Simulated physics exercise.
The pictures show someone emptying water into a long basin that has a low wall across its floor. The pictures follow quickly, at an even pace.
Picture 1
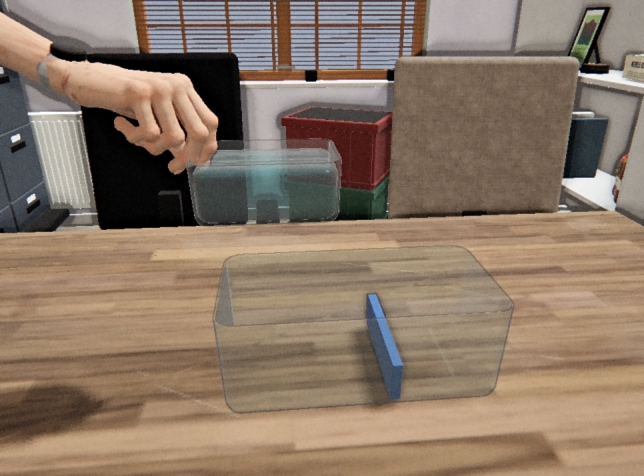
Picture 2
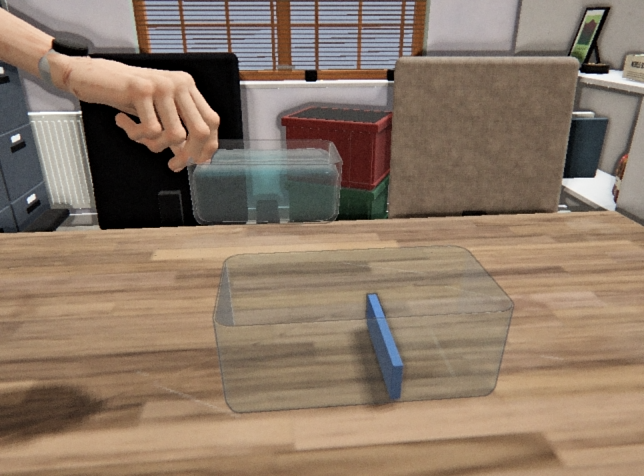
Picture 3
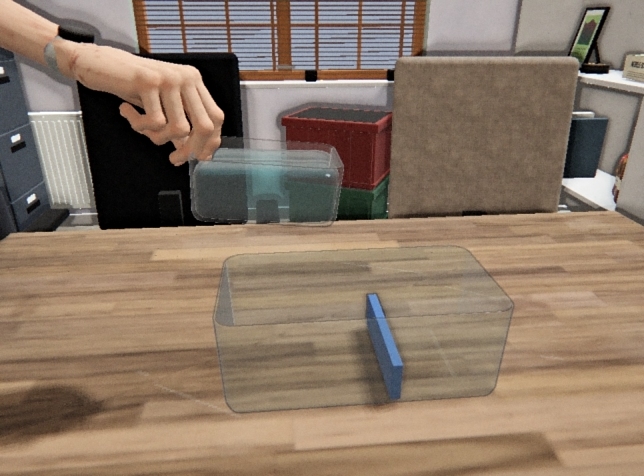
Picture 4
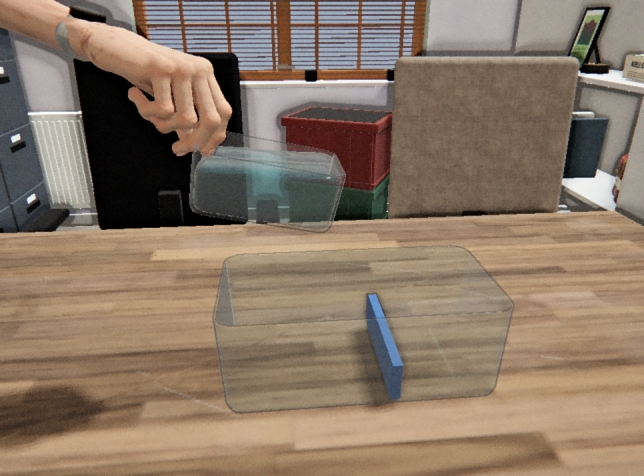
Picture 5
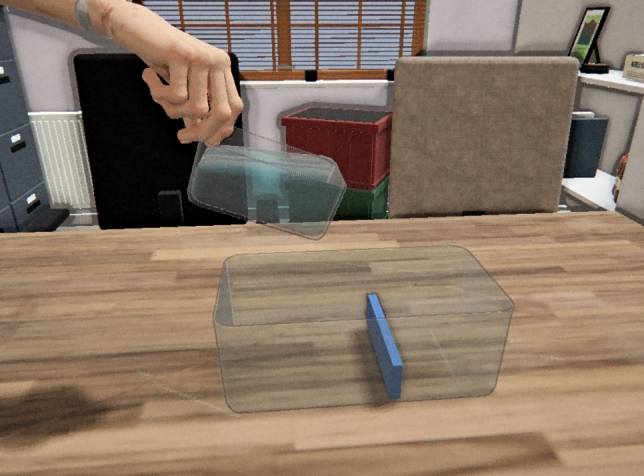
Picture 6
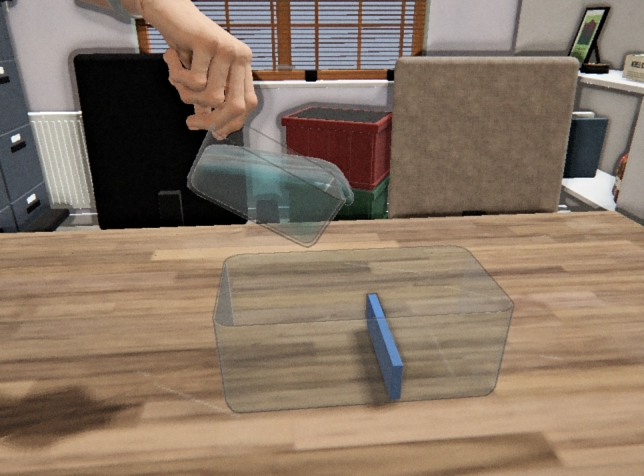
A hand gradually tilted a clear container of bluish water down toward the right, lifting its left side above a long, see-through basin that sat still on the wooden table with a low blue wall inside.
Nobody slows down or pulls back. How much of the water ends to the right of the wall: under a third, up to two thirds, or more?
In the end between a third and two thirds is right of the wall.
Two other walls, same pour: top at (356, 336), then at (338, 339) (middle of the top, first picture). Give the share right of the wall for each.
The first gives 70 %, the second 75 %.
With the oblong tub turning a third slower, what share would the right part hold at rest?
Close to 55 per cent.
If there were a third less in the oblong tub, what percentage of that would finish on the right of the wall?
Roughly 15 in a hundred.
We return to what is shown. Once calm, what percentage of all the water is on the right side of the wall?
About 45 per cent.
A moment on, the oblong tub is tipped on its side and 19 per cent is still to pour, 15 is left of the wall and 25 right of it.
Next, the oblong tub is tipped on its side and 5 per cent is still to pour, 42 is left of the wall and 46 right of it.
Then the oblong tub is tipped on its side and 2 per cent is still to pour, 50 is left of the wall and 43 right of it.
Later the oblong tub is tipped on its side and 1 per cent is still to pour, 52 is left of the wall and 44 right of it.
In the end 54 per cent lies left of the wall, 44 right of it and 2 outside.
